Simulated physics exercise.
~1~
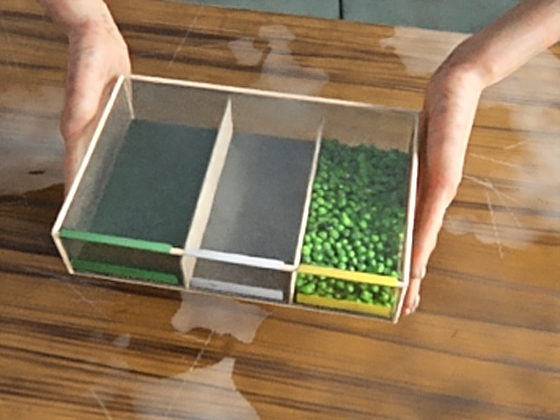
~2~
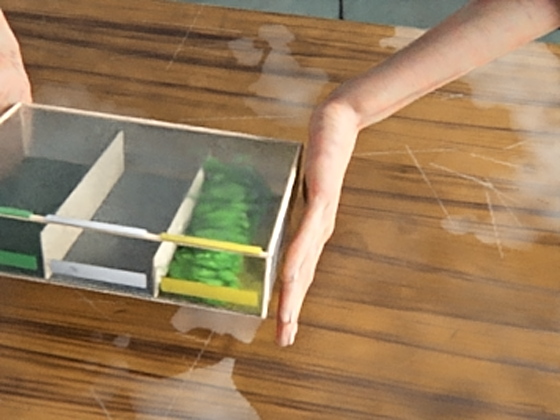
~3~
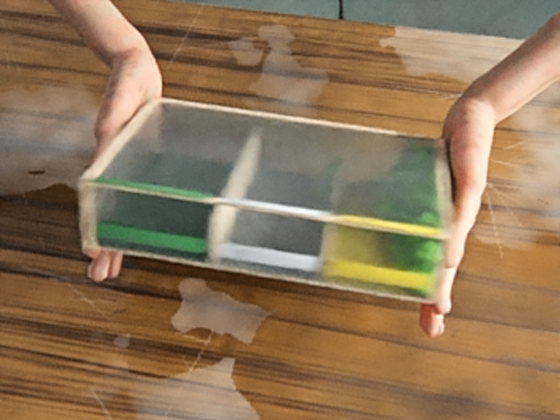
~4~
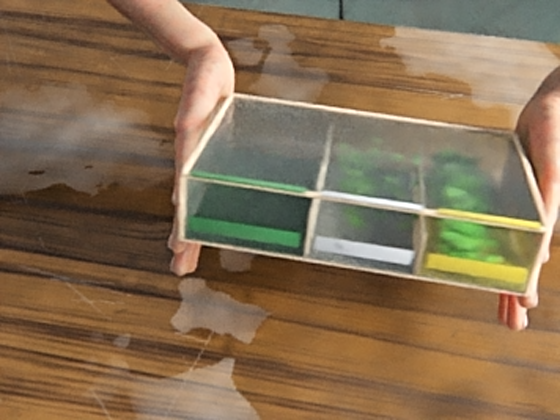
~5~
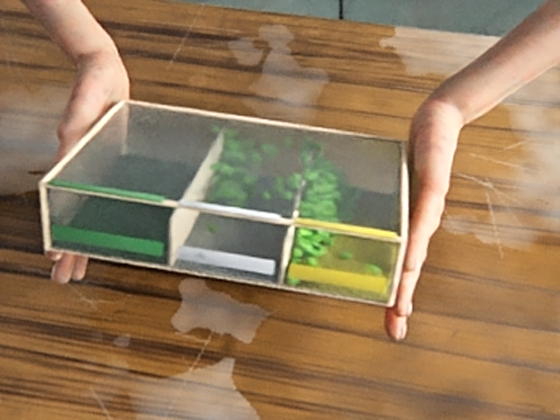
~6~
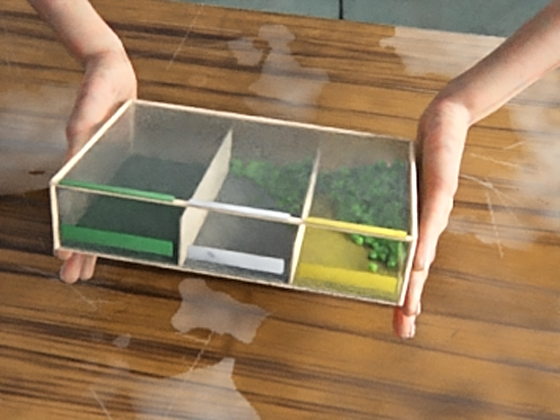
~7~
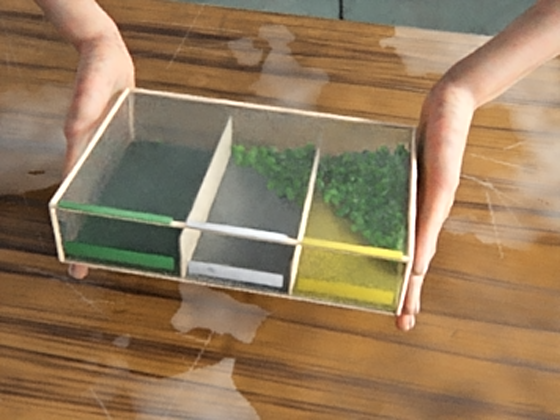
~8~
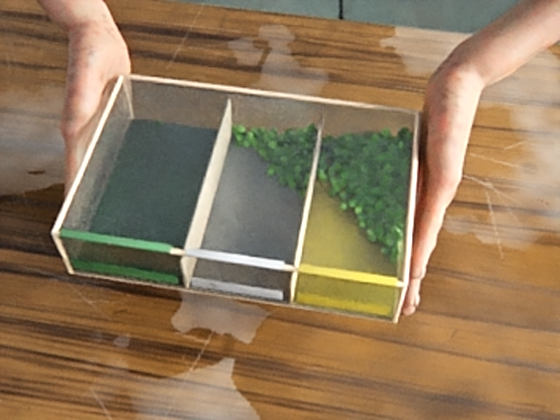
On a wooden table, hands shaking and tilting a clear-lidded box, some green peas spilling from yellow section into white, green staying empty.
